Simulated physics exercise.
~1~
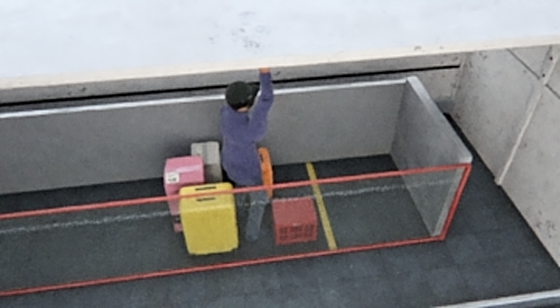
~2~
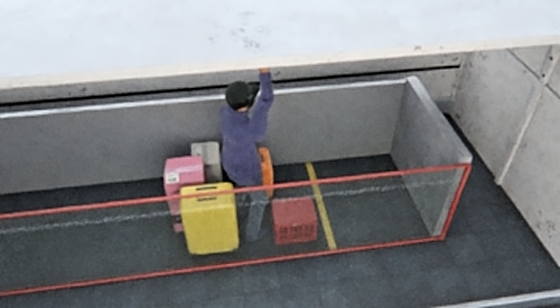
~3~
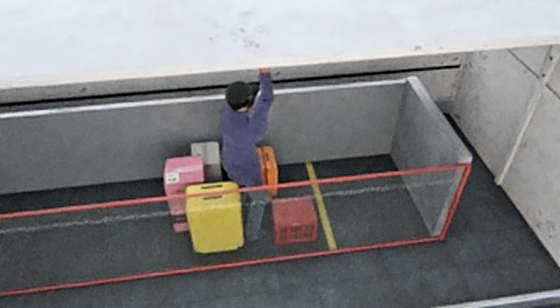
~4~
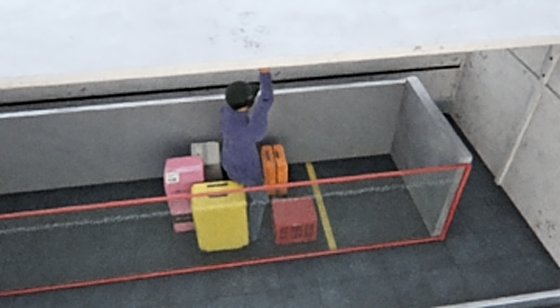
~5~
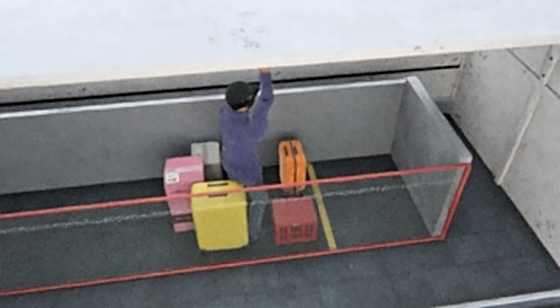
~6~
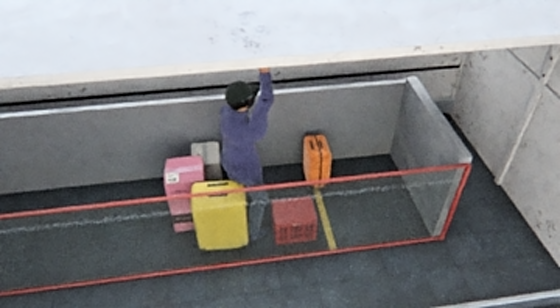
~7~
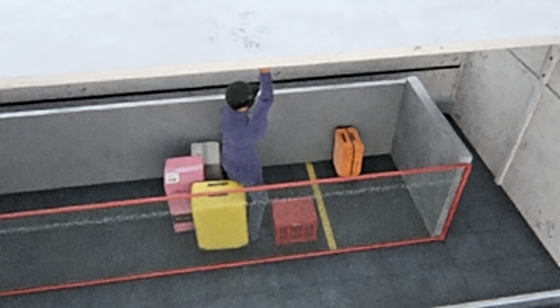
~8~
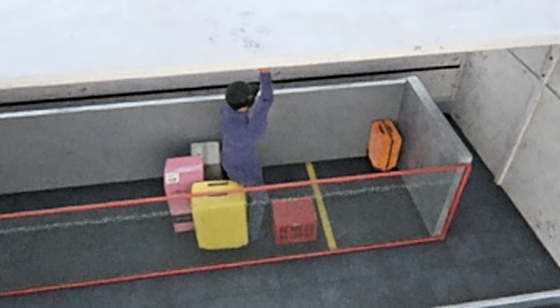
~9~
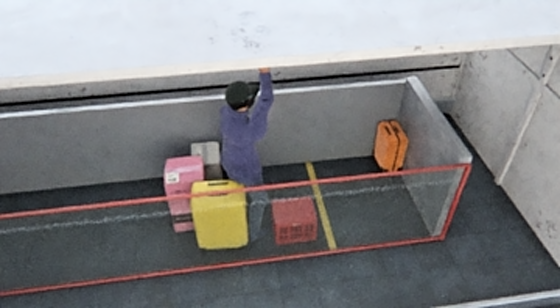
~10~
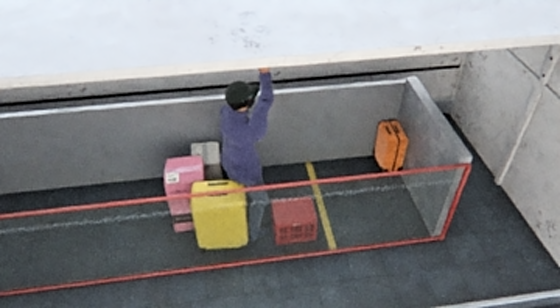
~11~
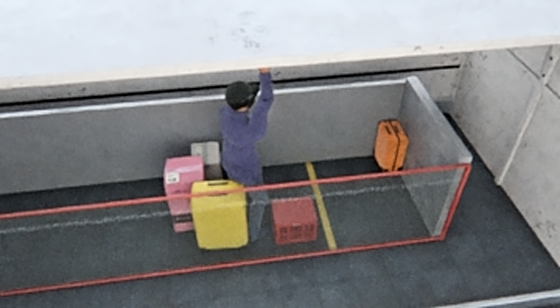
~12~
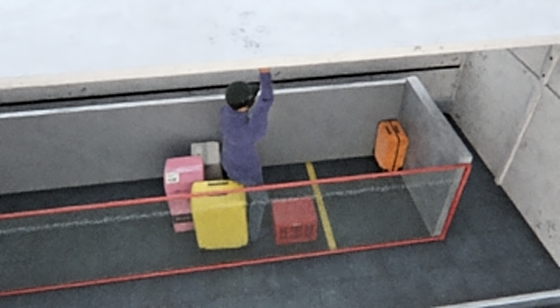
The footage shows a passenger gripping an overhead rail among loose luggage as a yellow wheeled case shifts slightly right and a small orange case rolls right past a yellow line, coming to rest upright near the end wall, while the other pieces stay short of the line.
